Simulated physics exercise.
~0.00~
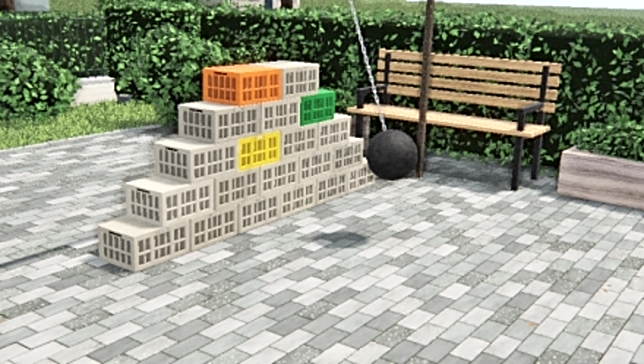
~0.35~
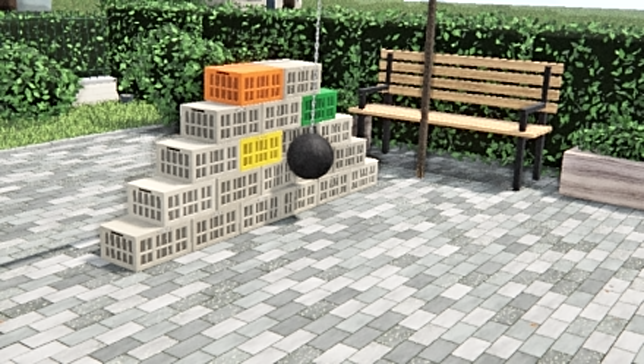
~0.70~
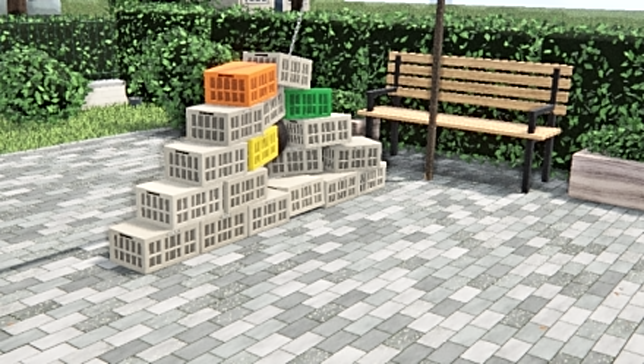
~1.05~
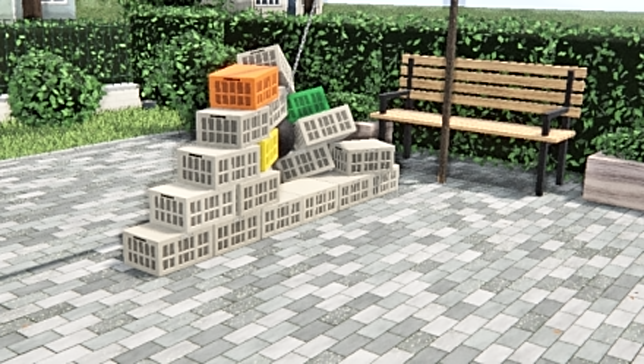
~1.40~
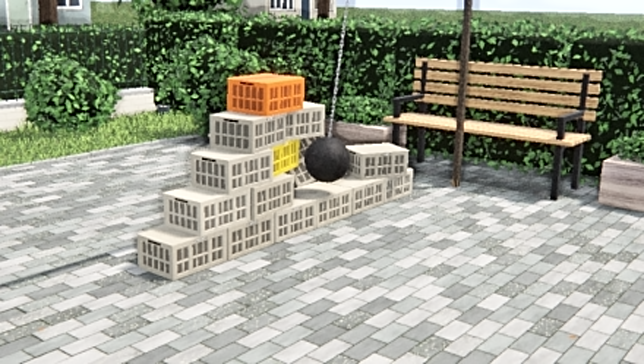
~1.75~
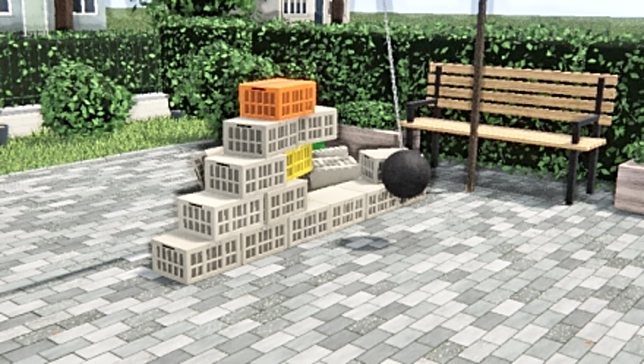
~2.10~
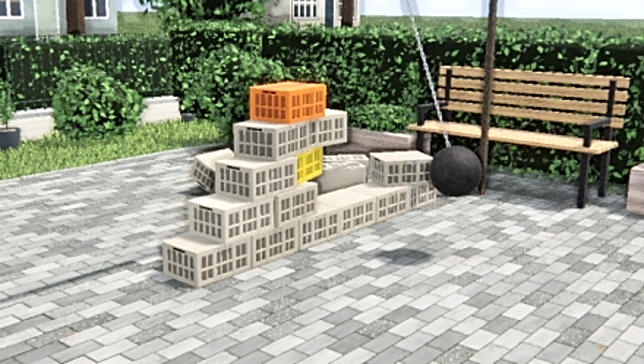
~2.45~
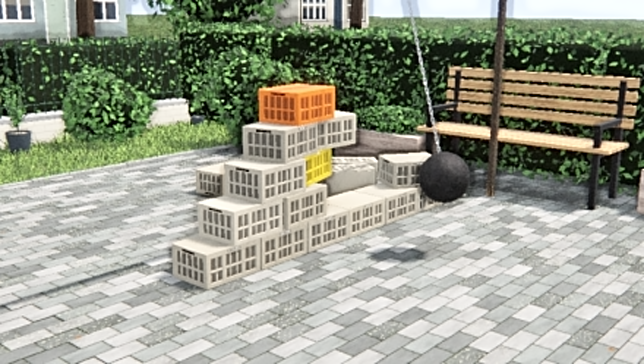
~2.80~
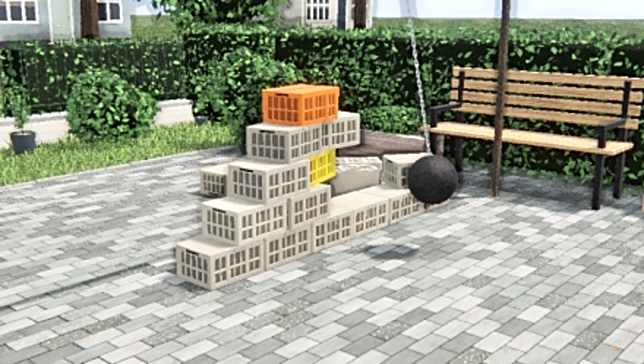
The clip opens on a stepped wall of pale crates, with one orange, one yellow and one green, standing on paving near a wooden bench as a dark ball swings in from the right. The ball drifts left across the front of the stack and strikes its right part, shoving crates out of line. The green crate tilts and drops as the crates around it topple toward the back. The ball then swings back out to the right, leaving a gap. At the end it hangs near the right end, while the orange crate still sits on top and the yellow one remains below it.
